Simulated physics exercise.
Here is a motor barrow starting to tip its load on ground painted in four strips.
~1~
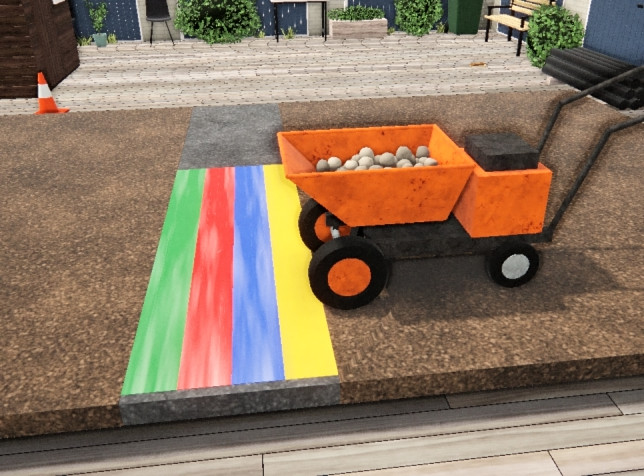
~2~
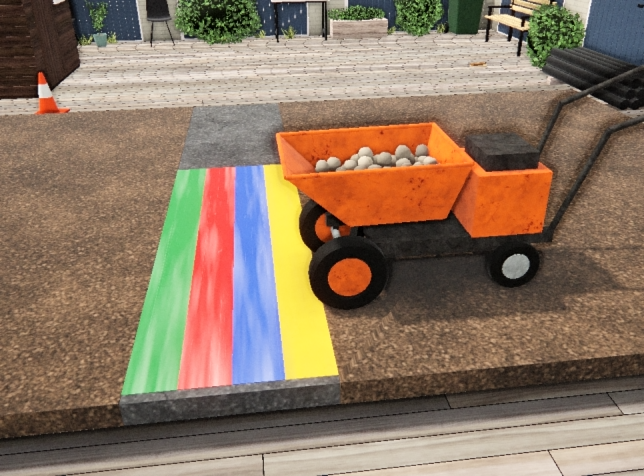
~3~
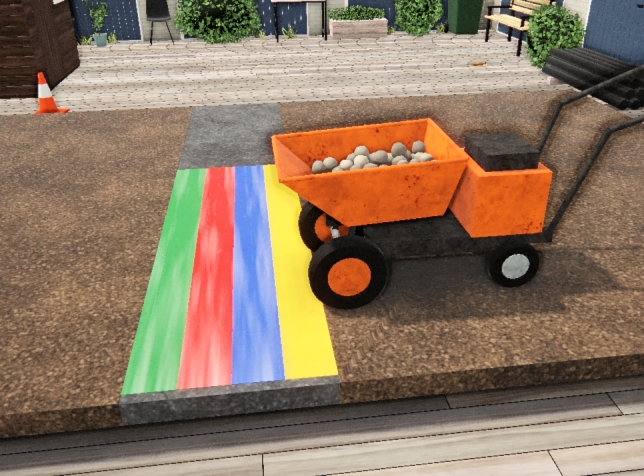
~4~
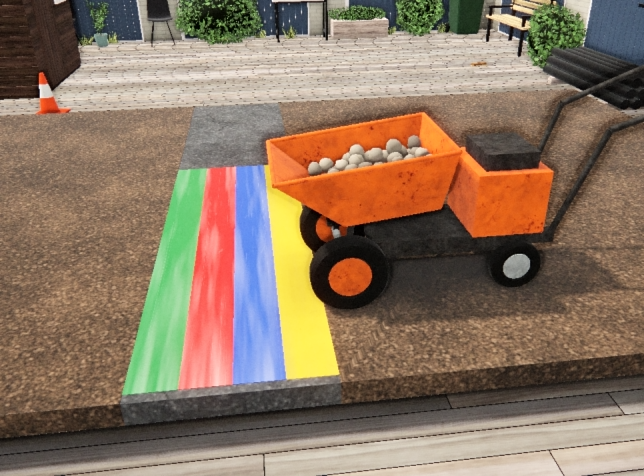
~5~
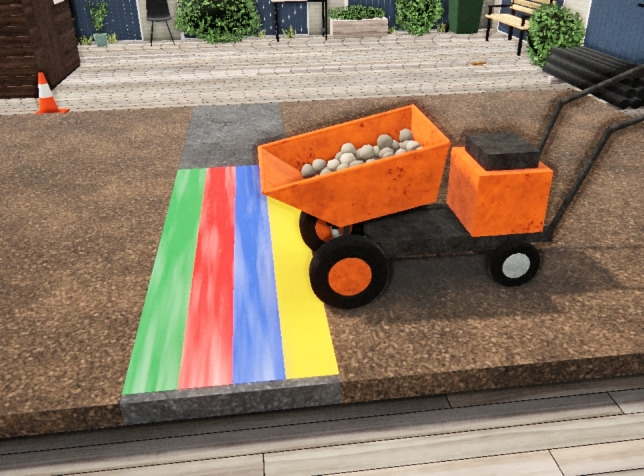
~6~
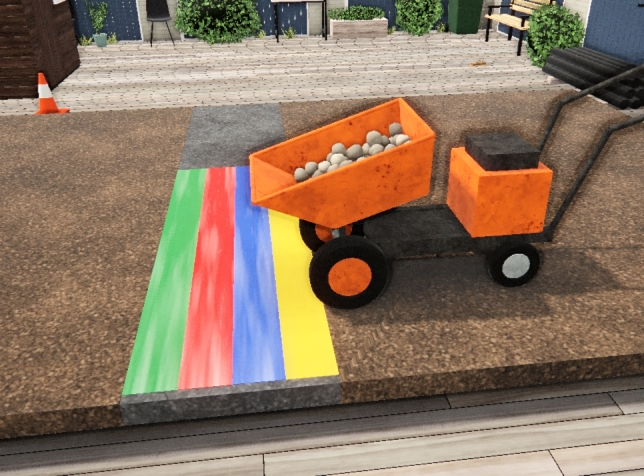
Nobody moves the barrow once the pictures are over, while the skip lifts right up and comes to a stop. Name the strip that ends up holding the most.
Green.
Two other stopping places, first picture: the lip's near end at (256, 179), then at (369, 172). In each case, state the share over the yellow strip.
Near 0 and 10 percent respectively.
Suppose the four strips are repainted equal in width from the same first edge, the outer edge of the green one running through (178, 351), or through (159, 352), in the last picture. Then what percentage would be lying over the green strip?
Near 30 % and 40 %.
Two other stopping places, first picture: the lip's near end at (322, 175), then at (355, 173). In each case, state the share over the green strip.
About 20 and 10 per cent.
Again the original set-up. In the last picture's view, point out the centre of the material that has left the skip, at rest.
Last view, resting centre - approx. (178, 287).
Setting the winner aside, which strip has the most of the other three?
The next one is the strip in red.
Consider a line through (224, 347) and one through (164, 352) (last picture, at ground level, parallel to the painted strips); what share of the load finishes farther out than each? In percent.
Result, first then second: 70 %, 40 %.
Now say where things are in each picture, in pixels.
Lip of the skip at (288, 177), level; top of the load at (399, 179), river pebbles; yellow strip at (305, 335); blue strip at (257, 339); red strip at (207, 344); green strip at (157, 348), in the first picture.
Lip of the skip at (286, 178), level; top of the load at (398, 178), in the second picture.
Lip of the skip at (281, 181), tipped barely; top of the load at (403, 167), in the third picture.
Lip of the skip at (274, 186), tipped a little; top of the load at (398, 163), in the fourth picture.
Lip of the skip at (264, 193), tipped a little; top of the load at (389, 159), in the fifth picture.
Lip of the skip at (254, 203), tipped clearly; top of the load at (391, 153); yellow strip at (306, 335); blue strip at (257, 339); red strip at (208, 344); green strip at (158, 348), in the sixth picture.
Soon after the last picture, skip tipped steeply; all in the skip.
A little later, skip tipped right over; about half in the skip; about a third over the red strip; a small part over the green strip.
Later still, skip tipped right over; about a quarter in the skip; about a quarter over the red strip; about a third over the green strip; a small part off the paint.
At rest, skip tipped right over; about a quarter in the skip; none over the yellow strip; none over the blue strip; about a quarter over the red strip; about a third over the green strip; a small part off the paint.
